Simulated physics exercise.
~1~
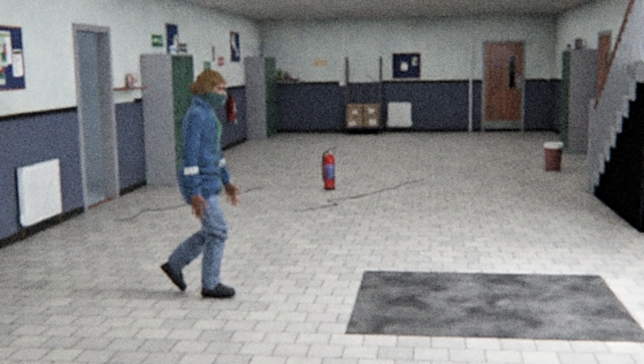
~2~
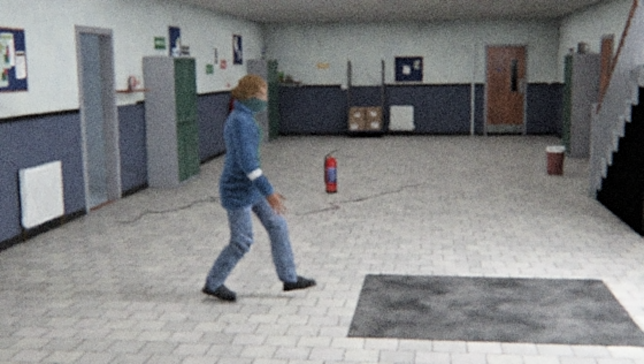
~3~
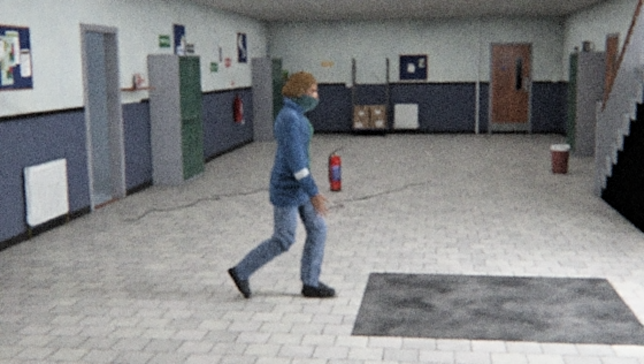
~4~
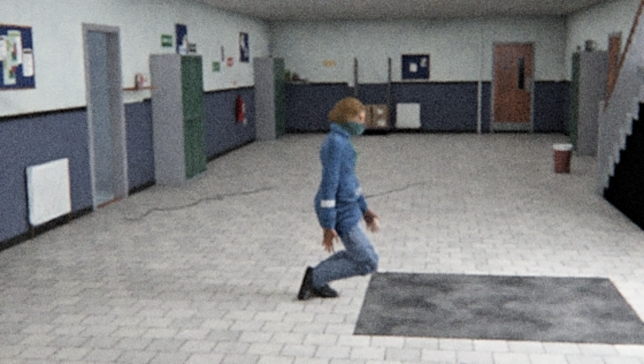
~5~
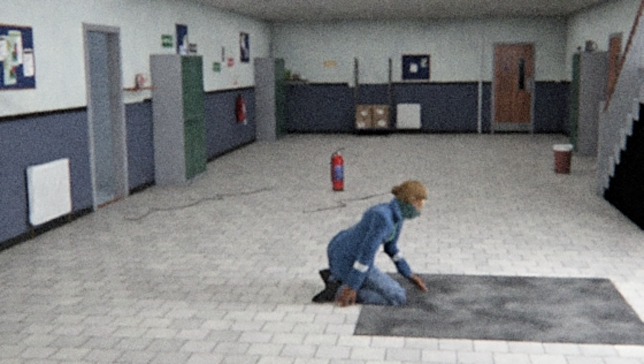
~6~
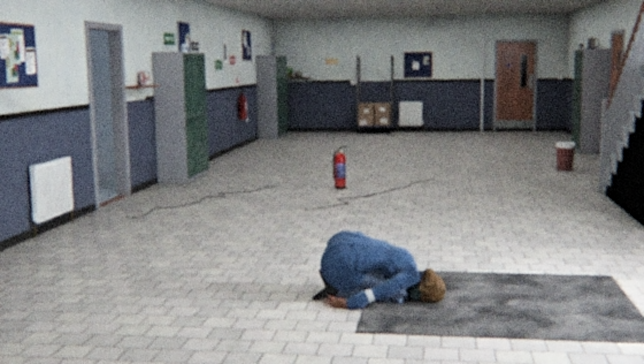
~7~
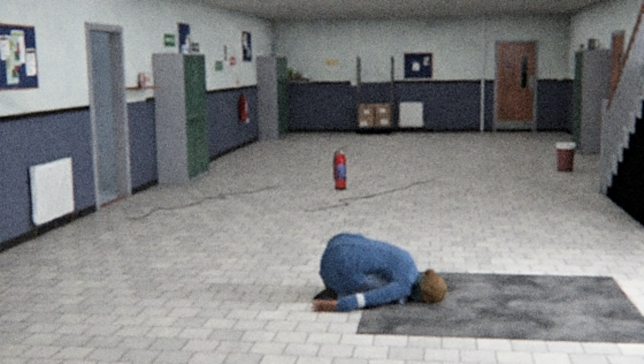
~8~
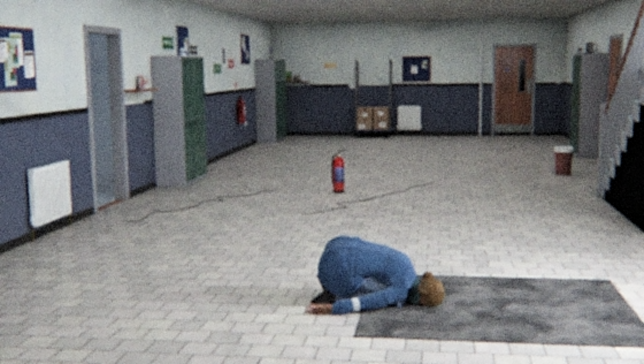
A person in a blue jacket, jeans and a face mask walks steadily rightward across a pale tiled hall towards a black mat at lower right. The slightly swaying view looks down the room from a raised position, with green-fronted lockers at left, a red extinguisher on the floor mid-room, and a brown door at the back. Near the mat, the walker's knees buckle and drop to the tiles. The body pitches forward, arms reaching down, and folds over. It ends still, curled face down, with head and chest over the mat's near edge and hips short of it.
